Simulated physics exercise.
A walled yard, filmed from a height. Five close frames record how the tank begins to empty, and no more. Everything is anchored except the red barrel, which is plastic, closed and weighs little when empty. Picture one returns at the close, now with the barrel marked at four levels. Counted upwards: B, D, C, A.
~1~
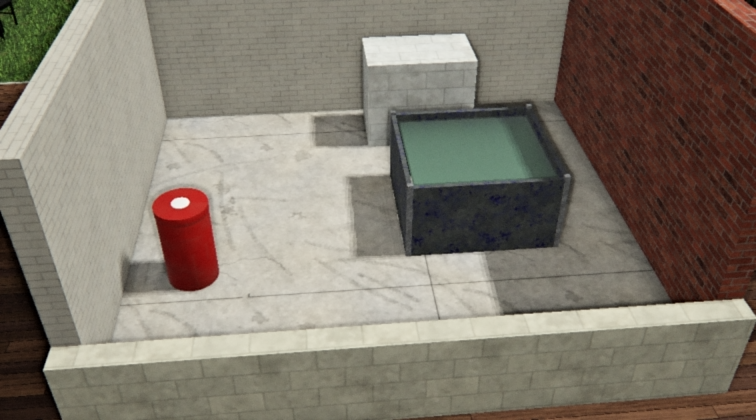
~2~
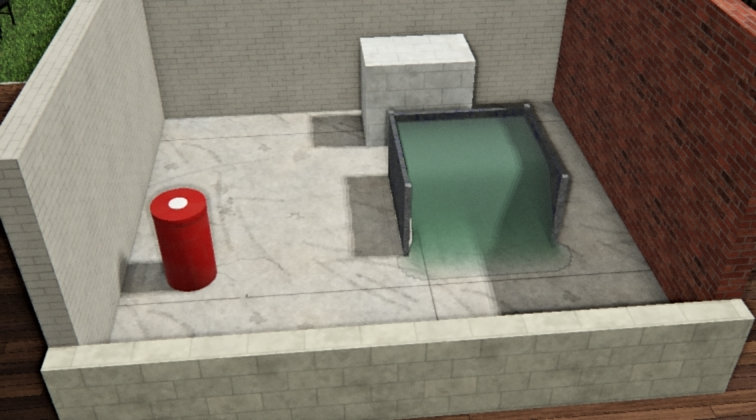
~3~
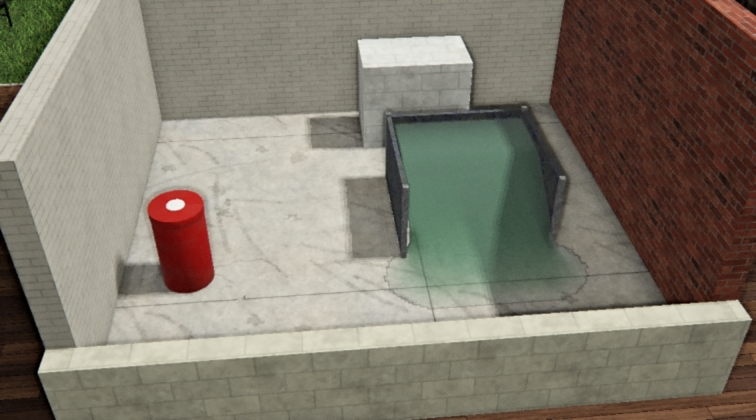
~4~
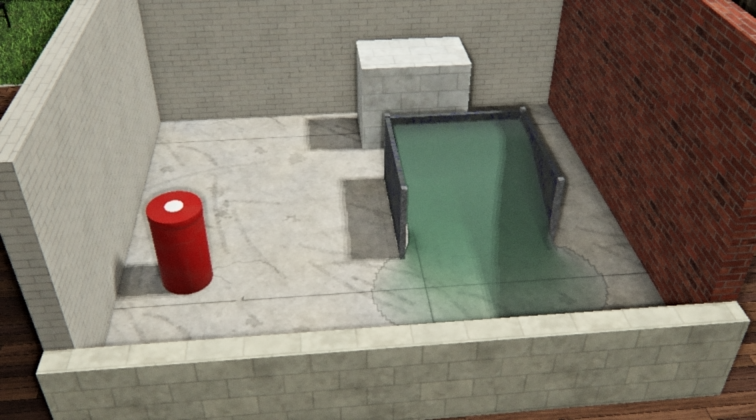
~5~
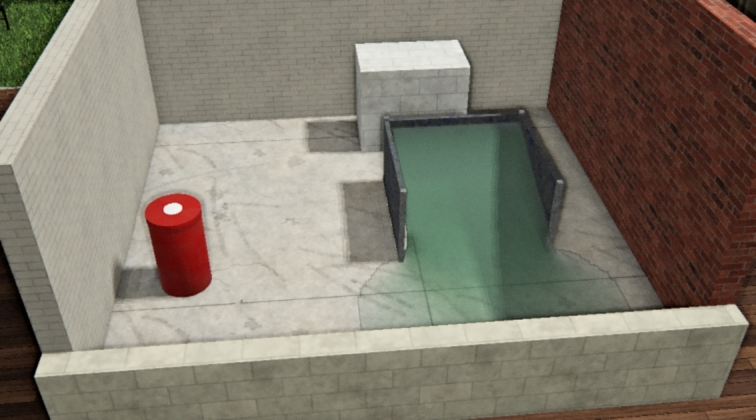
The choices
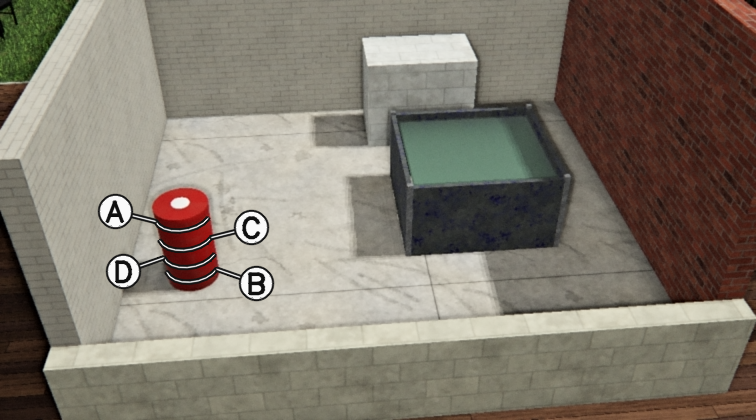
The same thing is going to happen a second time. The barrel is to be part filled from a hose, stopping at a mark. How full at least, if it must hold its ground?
D.
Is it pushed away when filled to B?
Yes.
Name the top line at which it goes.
B.
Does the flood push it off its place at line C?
No, that is safe.
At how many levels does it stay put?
Three.
On the marked copy, A at (179, 231); B at (190, 282); C at (183, 250); D at (187, 267); from the bottom up B, D, C, A.
If A is chosen, it does not move.
If B is chosen, it is pushed about its own width away.
If C is chosen, it does not move.
If D is chosen, it does not move.
